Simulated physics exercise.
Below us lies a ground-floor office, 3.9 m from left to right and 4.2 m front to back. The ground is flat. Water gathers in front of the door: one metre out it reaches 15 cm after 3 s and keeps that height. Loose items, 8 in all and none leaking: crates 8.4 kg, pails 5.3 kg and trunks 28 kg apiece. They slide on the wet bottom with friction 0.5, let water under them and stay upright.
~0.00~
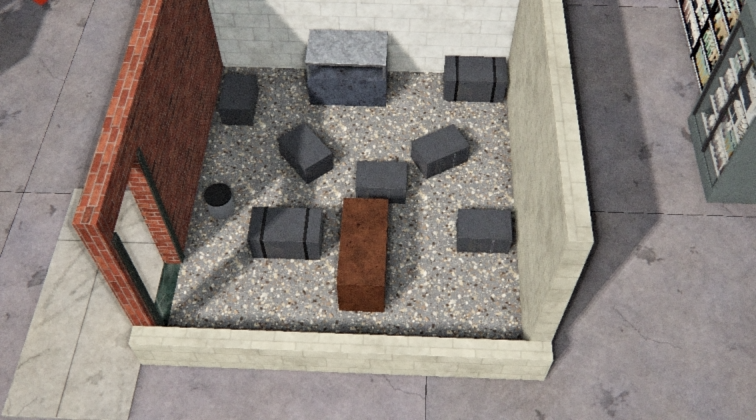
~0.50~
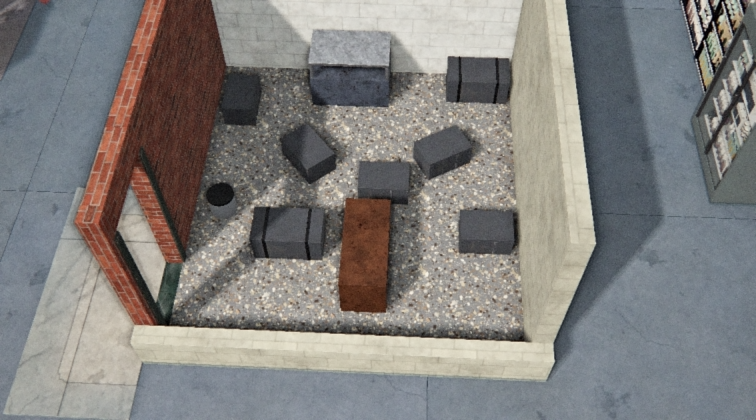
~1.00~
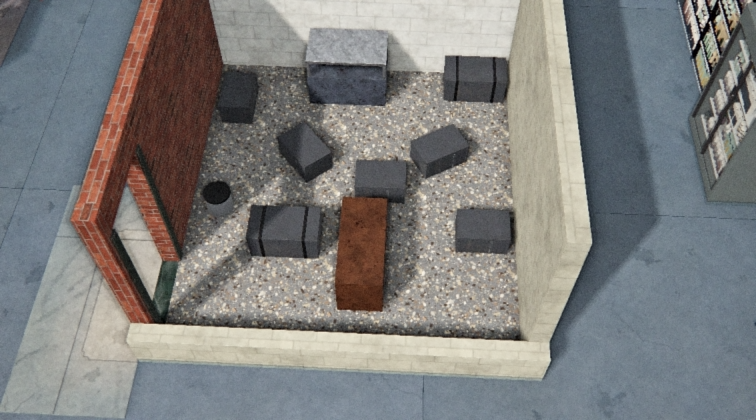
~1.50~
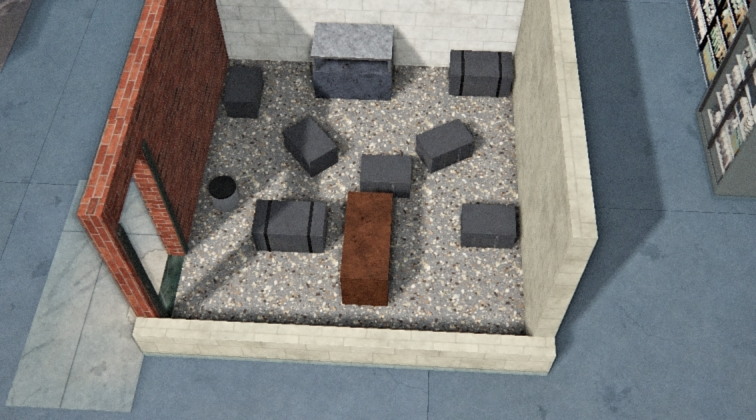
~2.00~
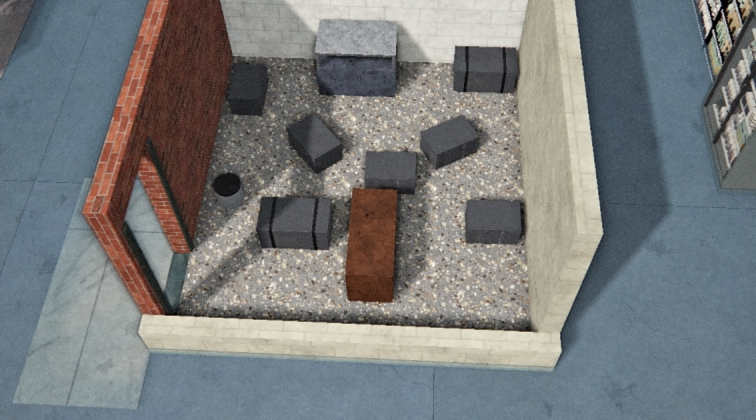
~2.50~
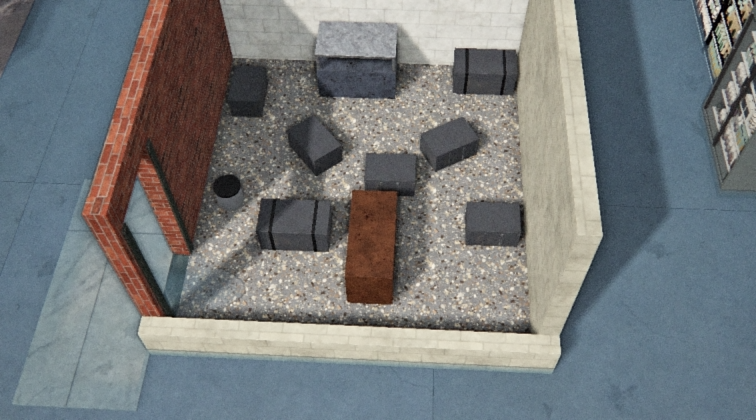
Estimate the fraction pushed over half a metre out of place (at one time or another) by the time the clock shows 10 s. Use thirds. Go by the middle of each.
It is under a third.
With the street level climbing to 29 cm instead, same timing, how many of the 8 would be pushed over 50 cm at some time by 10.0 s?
In that case 5 of them.
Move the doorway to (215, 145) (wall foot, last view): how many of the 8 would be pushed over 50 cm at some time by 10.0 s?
Then 4.
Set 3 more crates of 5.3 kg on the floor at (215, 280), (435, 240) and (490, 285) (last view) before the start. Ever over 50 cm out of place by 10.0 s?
In turn: More, less, over.
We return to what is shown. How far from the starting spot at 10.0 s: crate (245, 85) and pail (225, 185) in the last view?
In turn: 0 cm, 0 cm.
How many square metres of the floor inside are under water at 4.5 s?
Roughly 3.5 m2.
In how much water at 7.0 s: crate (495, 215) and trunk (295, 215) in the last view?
About 3 and 5 cm.
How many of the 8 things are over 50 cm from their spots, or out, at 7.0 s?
By then 0.
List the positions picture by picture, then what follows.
A crate at (305, 146), on the bottom; a pail at (218, 194), on the bottom; water covers 0.0 m2; 0 of 8 have shifted, in the first frame.
A crate at (307, 146) rests on the ground; a pail at (220, 194) rests on the ground; 0.0 m2 under water; 0 of 8 have shifted, in the second frame.
A crate at (304, 144) rests on the ground; a pail at (217, 192), on the bottom; water covers 0.0 m2; 0 of 8 have shifted, in the third frame.
A crate at (310, 139) rests on the ground; a pail at (222, 187), on the bottom; water covers 0.0 m2; 0 of 8 have shifted, in the fourth frame.
A crate at (314, 136) rests on the ground; a pail at (227, 184), on the bottom; 0.0 m2 under water; 0 of 8 have shifted, in the fifth frame.
A crate at (314, 138) rests on the ground; a pail at (227, 186), on the bottom; water covers 0.3 m2; 0 of 8 have shifted, in the sixth frame.
After 3.5 s 0 of 8 are over 50 cm from their spots; 0 afloat.
After 4.5 s 0 of 8 are over 50 cm from their spots; 0 afloat.
After 7.0 s 0 of 8 are over 50 cm from their spots; 0 afloat.
After 10.0 s 1 of 8 are over 50 cm from their spots, and 1 have been at some point; 0 afloat.
